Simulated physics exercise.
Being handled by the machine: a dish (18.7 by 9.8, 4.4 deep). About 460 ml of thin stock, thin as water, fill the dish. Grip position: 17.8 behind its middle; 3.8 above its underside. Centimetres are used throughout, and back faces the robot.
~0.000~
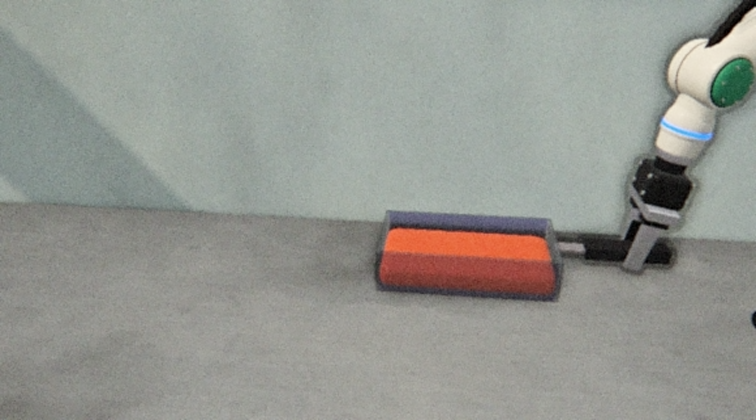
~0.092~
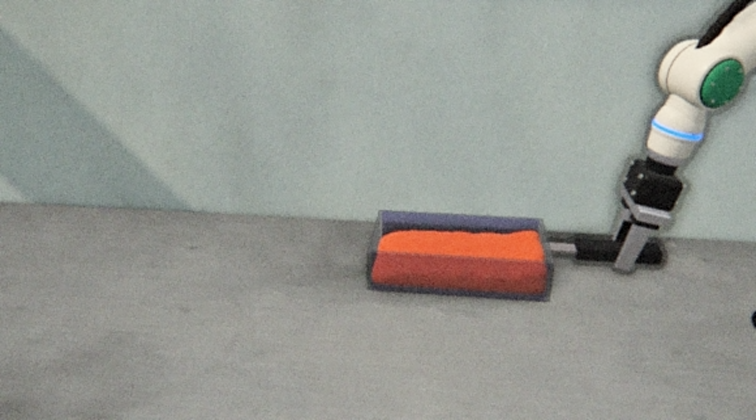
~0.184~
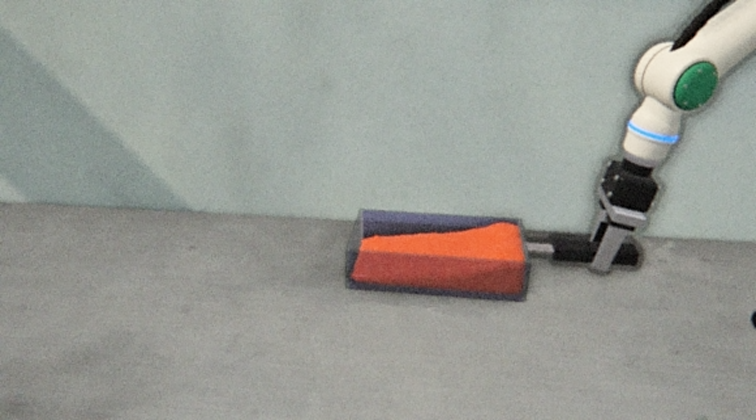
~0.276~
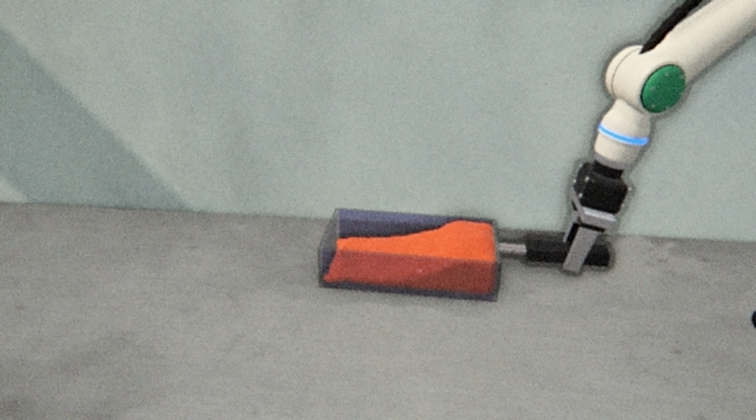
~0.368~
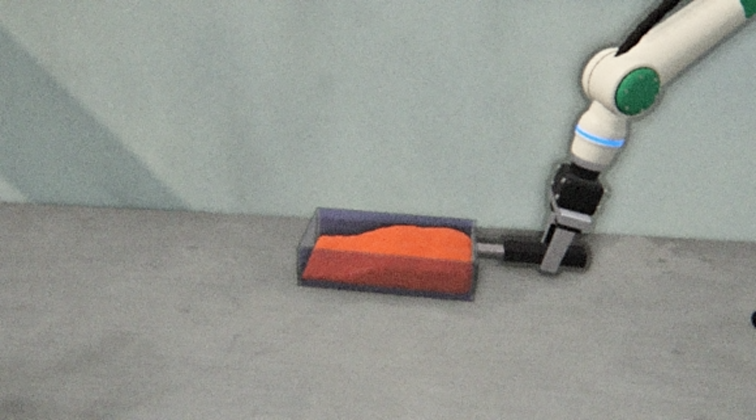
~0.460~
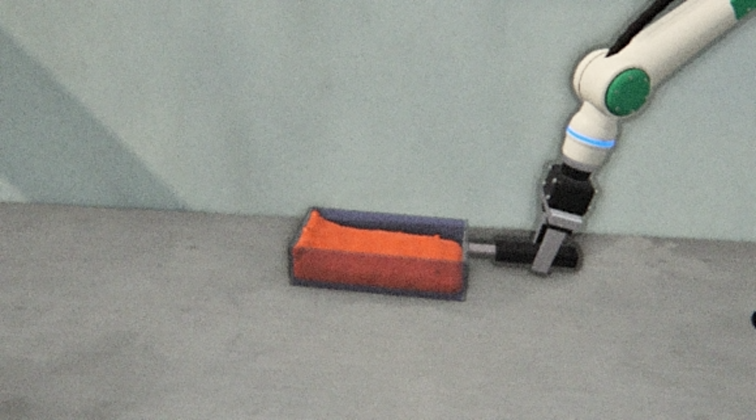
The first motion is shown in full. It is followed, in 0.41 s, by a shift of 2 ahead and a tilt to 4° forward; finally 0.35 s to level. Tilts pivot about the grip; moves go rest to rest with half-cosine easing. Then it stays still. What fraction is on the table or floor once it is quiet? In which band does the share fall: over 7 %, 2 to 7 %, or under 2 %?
It falls 2 to 7 %.
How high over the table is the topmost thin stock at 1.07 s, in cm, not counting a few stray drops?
Roughly 16 cm above the table.
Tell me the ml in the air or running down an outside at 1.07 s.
I'd say around 0 ml.
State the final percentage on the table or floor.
Estimated share: Around 4 %.
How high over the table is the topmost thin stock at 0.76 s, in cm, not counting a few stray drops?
I'd put it at some 16 centimetres up.
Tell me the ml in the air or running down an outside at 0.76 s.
Roughly 10 ml at that moment.
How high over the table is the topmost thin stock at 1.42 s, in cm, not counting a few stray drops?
Around 16 centimetres.
After 0.76 s, tilted 3° forward, liquid up to 17 above the table; 440 ml in the dish, 5 ml on the table or floor, 10 ml in the air or running down outside.
After 1.07 s, tilted 2° forward, liquid up to 16 above the table; 435 ml in the dish, 20 ml on the table or floor.
After 1.42 s, level, liquid up to 16 above the table; 435 ml in the dish, 20 ml on the table or floor.
After 2.22 s, level, liquid up to 16 above the table; 435 ml in the dish, 20 ml on the table or floor.
At rest, 435 ml in the dish, 20 ml on the table or floor. That is 4 % on the table or floor.
